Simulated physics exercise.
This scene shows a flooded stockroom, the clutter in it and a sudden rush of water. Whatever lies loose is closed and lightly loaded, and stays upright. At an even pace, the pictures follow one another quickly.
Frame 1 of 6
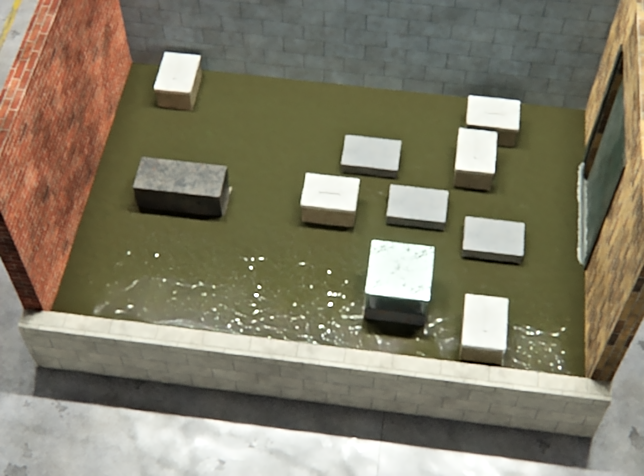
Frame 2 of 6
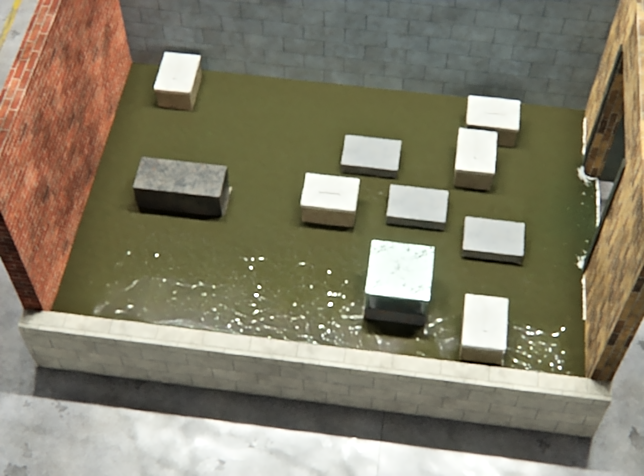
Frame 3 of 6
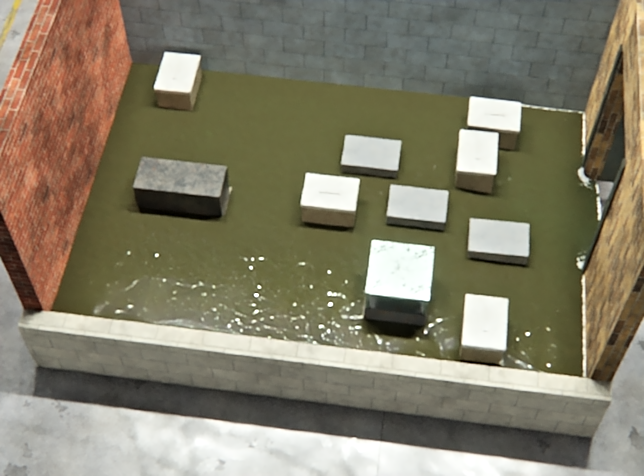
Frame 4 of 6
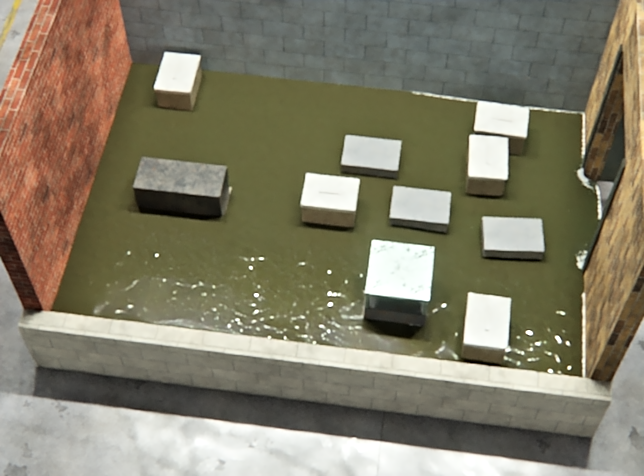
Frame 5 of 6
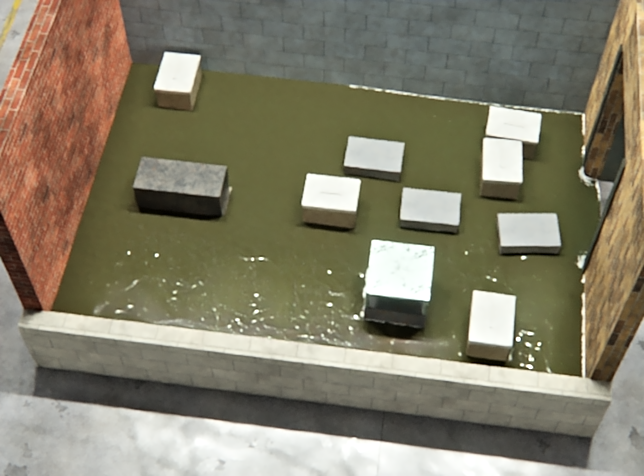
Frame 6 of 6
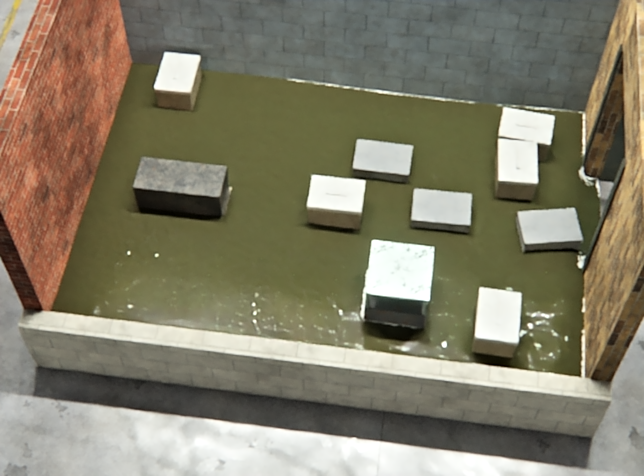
To begin with, pale, grey and dark blocks sit still in murky water inside a walled enclosure, as a dark opening shows in the right wall. The pale and grey blocks on the right then start drifting rightward, and more join them, while the dark block and the far-left pale one stay put.
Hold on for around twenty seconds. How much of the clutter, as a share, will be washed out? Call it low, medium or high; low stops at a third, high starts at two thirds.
High.
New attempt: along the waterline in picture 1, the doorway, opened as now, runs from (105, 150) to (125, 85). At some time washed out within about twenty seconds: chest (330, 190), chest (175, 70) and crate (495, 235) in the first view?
Taking them one after another, flushed away, then flushed away, then held back.
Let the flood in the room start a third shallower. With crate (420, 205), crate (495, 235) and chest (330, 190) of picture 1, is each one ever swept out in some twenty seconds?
Held back, then held back, then held back.
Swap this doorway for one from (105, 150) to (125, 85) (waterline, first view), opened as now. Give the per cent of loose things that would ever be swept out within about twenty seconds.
Estimated share: Around 40 %.
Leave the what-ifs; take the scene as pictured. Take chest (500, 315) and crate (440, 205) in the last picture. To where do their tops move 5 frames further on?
About (533, 298), then about (523, 212).
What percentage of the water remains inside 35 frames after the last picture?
I make it 48 percent.
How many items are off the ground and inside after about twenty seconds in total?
Total: 1.
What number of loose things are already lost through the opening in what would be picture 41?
7.
A moment on, 2 of 8 are out; 6 afloat.
Next, 6 of 8 are out; 2 afloat.
Later, 7 of 8 are out; 1 afloat.
In the end, 7 of 8 are out; 1 afloat.
